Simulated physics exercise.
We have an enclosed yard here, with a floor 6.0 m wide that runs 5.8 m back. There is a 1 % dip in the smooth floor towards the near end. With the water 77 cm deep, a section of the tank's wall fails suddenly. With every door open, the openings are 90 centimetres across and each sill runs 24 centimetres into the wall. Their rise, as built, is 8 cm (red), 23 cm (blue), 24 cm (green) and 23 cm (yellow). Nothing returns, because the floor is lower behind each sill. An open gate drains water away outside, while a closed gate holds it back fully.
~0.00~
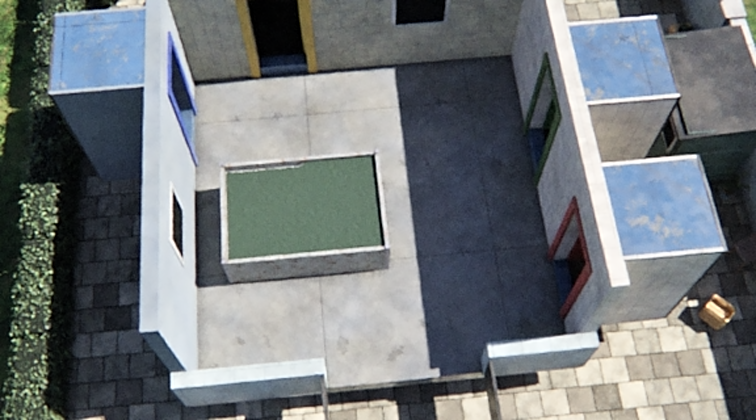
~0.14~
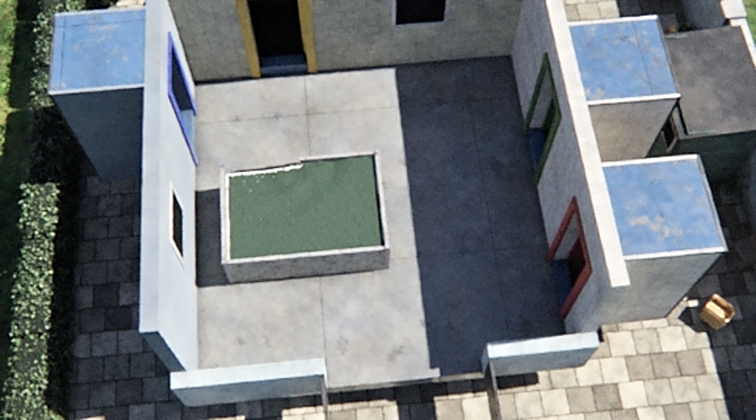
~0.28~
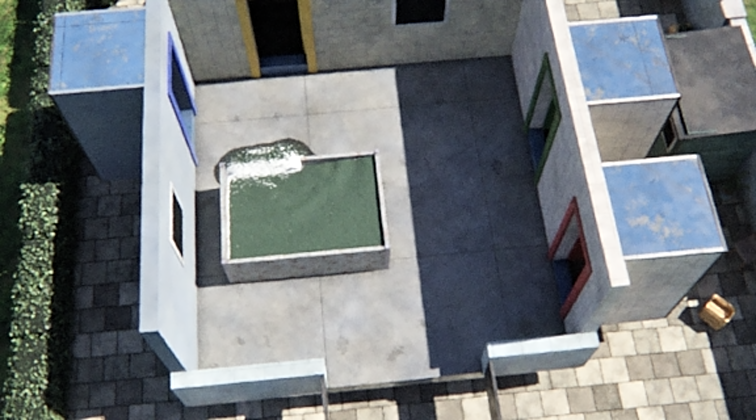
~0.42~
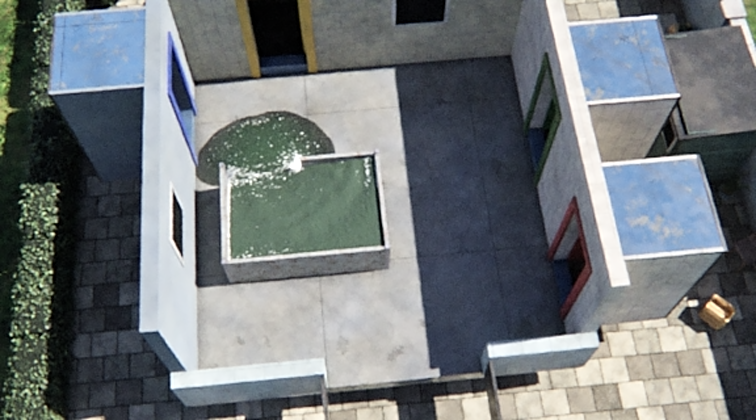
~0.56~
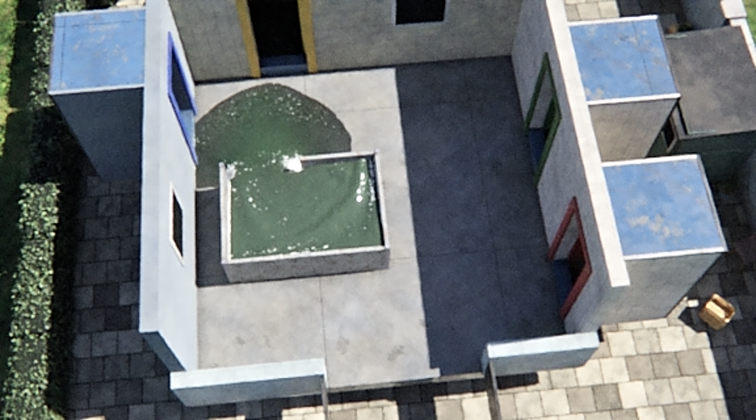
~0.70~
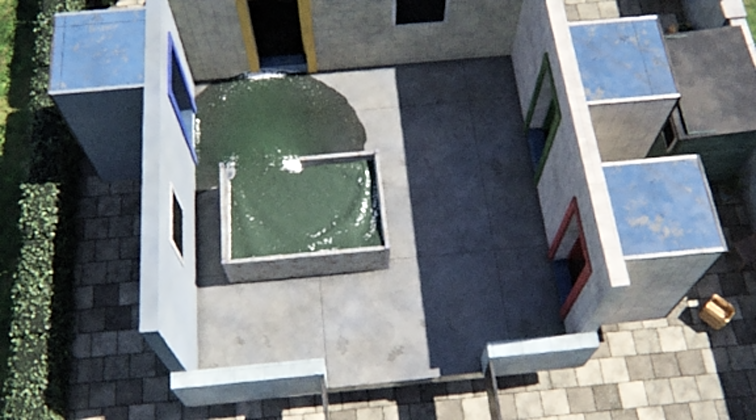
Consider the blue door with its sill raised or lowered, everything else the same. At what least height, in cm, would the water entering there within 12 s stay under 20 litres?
At about 31 cm.
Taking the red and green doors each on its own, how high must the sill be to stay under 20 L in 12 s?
Roughly 11.0 cm for the red door and roughly 13.0 cm for the green door.
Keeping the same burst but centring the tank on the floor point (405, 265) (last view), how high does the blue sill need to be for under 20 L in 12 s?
Some 20 cm.
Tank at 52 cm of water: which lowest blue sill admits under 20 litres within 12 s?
20 cm.
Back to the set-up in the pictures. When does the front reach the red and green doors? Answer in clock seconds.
Red 4.0 s, green 3.2 s.
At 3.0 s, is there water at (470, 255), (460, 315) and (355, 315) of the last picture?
Listed order - unwetted, unwetted, unwetted.
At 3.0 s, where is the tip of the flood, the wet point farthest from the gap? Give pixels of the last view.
At about (509, 56).
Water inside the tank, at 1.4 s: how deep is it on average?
The mean depth is about 51 cm.
After 1.4 s water covers 20 % of the floor, deepest (60 cm) near (195, 90); 31 cm at the blue door, 0 litres in over its 23 cm sill.
After 3.0 s water covers 45 % of the floor, deepest (32 cm) near (195, 123); 31 cm at the blue door, 63 litres in over its 23 cm sill.
After 12.0 s water covers 100 % of the floor, deepest (14 cm) near (556, 350); 7 cm at the blue door, 82 litres in over its 23 cm sill.
At the blue door as built, the water arrived by 0.6 s and peaked near 36 cm at 2.4 s.
Run again over the same 12 s with other heights there, 55 litres in over 25.5 cm, 9 litres over 34.5 cm. The limit of 20 litres is kept from about 31 cm up.
